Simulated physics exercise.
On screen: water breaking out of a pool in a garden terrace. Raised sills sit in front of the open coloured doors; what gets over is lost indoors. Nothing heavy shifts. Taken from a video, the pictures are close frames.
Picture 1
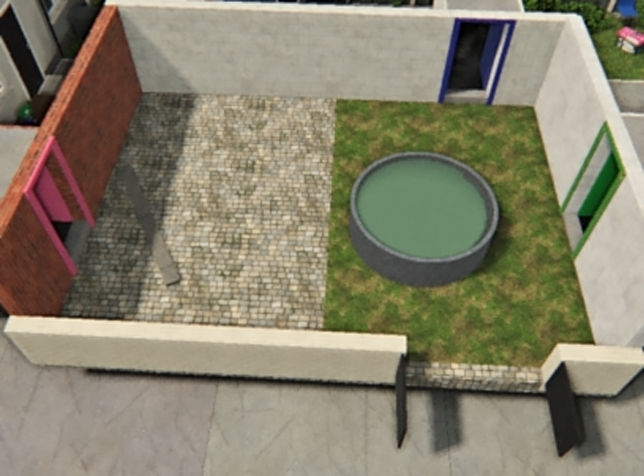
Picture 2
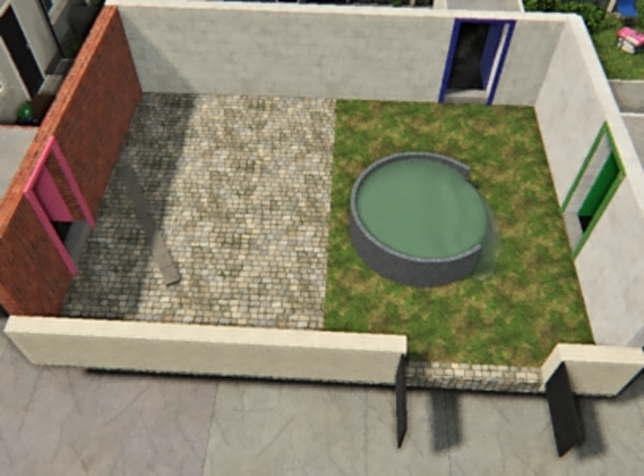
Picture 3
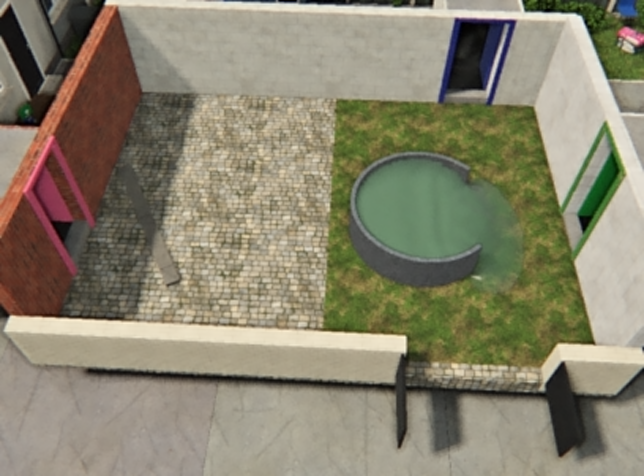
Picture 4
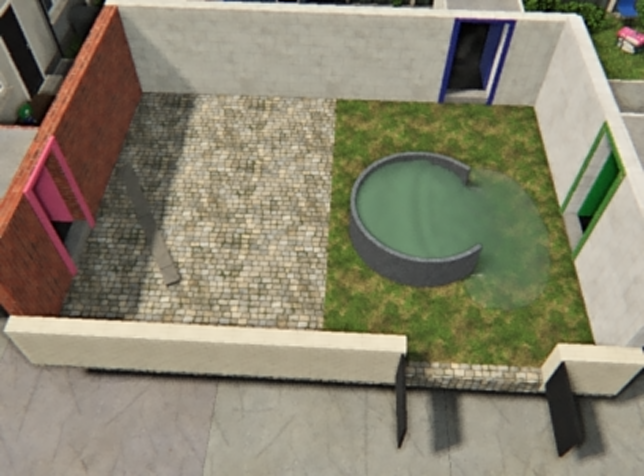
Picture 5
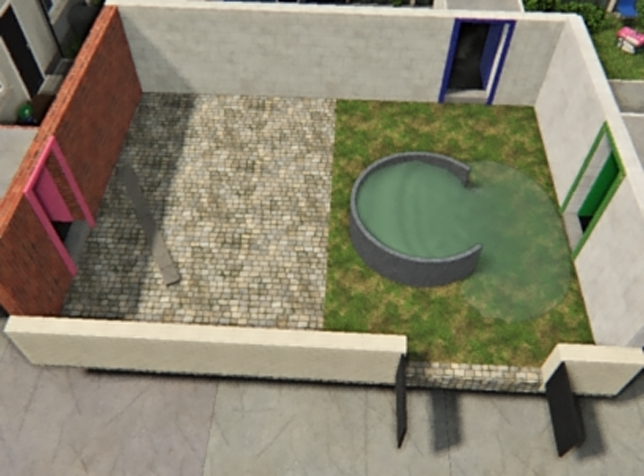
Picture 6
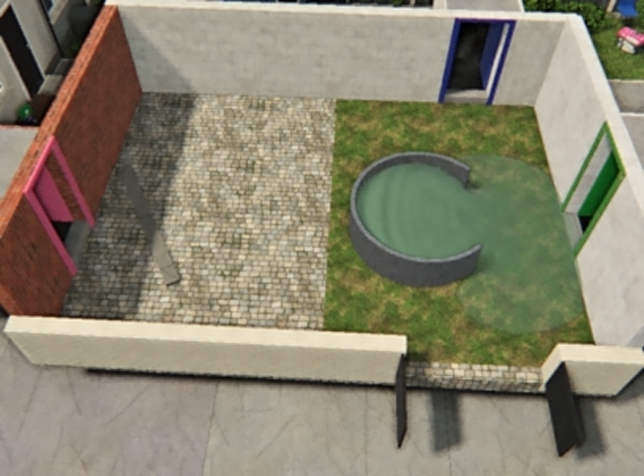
In a walled garden terrace, half paved and half grass, a round grey pool sits full of still green water. Its right side opens and water pours through the gap onto the grass, then fans out in a widening sheet towards the wall with the green doorway, spreading forward and back across the lawn.
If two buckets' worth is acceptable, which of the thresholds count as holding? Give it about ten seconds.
The pink door counts as holding, the green door does not count, the blue door counts as holding.
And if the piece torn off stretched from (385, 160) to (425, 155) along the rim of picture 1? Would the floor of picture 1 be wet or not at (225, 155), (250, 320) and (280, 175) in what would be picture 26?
Point one reached; point two not reached; point three reached.
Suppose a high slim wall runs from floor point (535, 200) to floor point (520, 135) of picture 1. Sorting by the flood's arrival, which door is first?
My pick is the door marked green.
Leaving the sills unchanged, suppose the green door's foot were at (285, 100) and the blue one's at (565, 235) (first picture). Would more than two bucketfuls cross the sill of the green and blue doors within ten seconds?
Note: Green door lets in too little; blue door lets too much through.
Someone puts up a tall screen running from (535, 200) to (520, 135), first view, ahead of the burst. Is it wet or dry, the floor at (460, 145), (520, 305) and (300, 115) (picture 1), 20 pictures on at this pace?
Submerged, submerged, untouched.
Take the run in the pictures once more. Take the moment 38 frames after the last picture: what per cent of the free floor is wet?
I'd put it at roughly 50 per cent.
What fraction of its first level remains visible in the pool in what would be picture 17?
Estimate: Around 42 per cent.
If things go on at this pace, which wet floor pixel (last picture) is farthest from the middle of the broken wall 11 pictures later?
Close to (532, 107), I think.
A moment on, water covers 20 % of the floor; the pink door not reached, the green door far over two buckets in, the blue door not reached.
Next, water covers 20 % of the floor; the pink door not reached, the green door far over two buckets in, the blue door not reached.
Then, water covers 30 % of the floor; the pink door not reached, the green door far over two buckets in, the blue door wet at the sill, nothing in.
Later, water covers 50 % of the floor; the pink door not reached, the green door far over two buckets in, the blue door wet at the sill, nothing in.
In the end, water covers 85 % of the floor; the pink door not reached, the green door far over two buckets in, the blue door wet at the sill, nothing in.
